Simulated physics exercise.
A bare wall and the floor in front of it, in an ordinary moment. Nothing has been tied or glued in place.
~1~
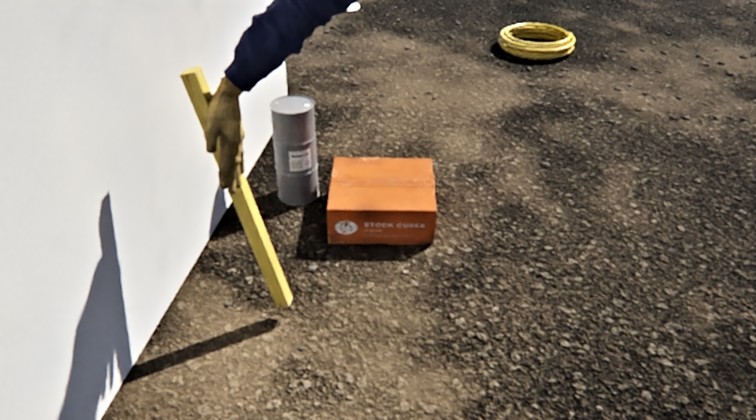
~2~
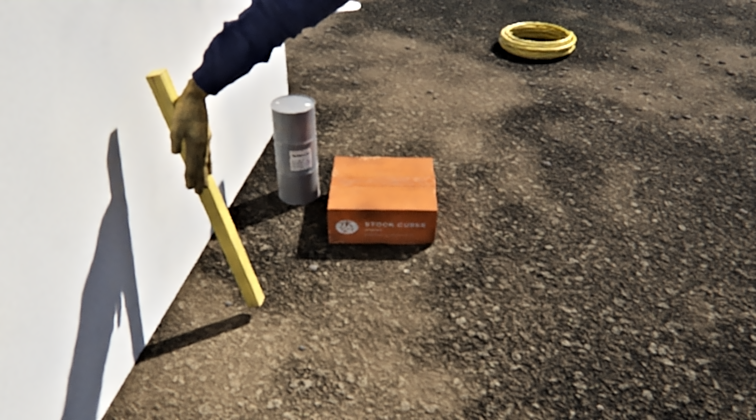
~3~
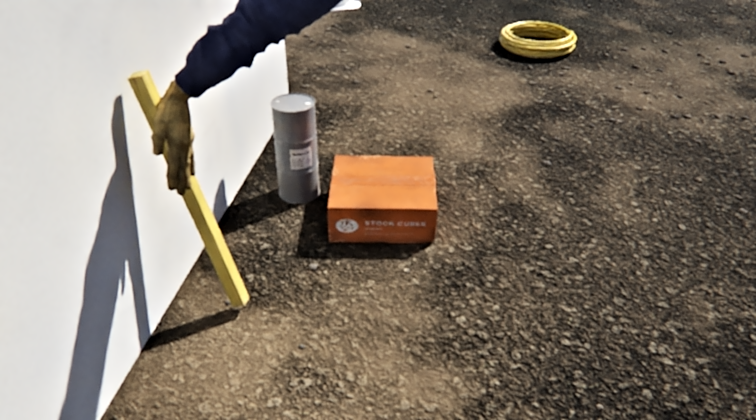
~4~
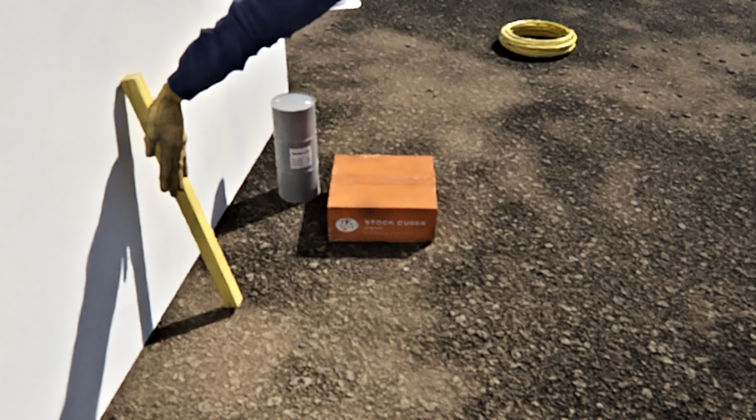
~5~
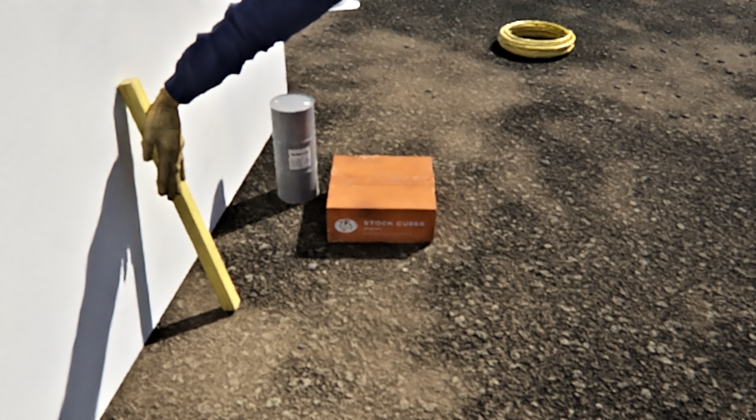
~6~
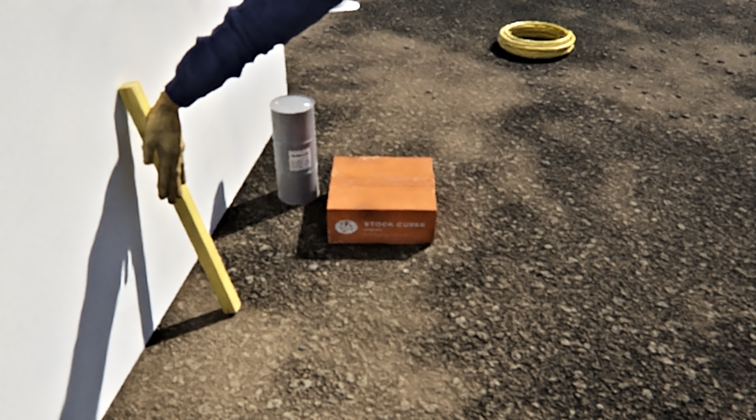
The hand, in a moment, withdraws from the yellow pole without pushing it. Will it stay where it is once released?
Yes - would you look at that, it keeps standing there.
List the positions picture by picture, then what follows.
The first picture shows not yet at the wall; yellow pole (243, 199); grey canister (295, 151).
The second picture shows not yet at the wall; yellow pole (211, 199); grey canister (296, 150).
The third picture shows not yet at the wall; yellow pole (195, 200); grey canister (296, 149).
The fourth picture shows not yet at the wall; yellow pole (188, 202); grey canister (296, 148).
The fifth picture shows propped up under the hand; yellow pole (185, 205); grey canister (295, 149).
The sixth picture shows propped up under the hand; yellow pole (186, 208); grey canister (295, 150).
Then, 0.40 s on from there, no change.
Then, 0.90 s on from there, yellow pole resting near (186, 208).
In the end, all 3 unmoved. At the end, from the last picture's camera, yellow pole near (186, 208). The pole holds.
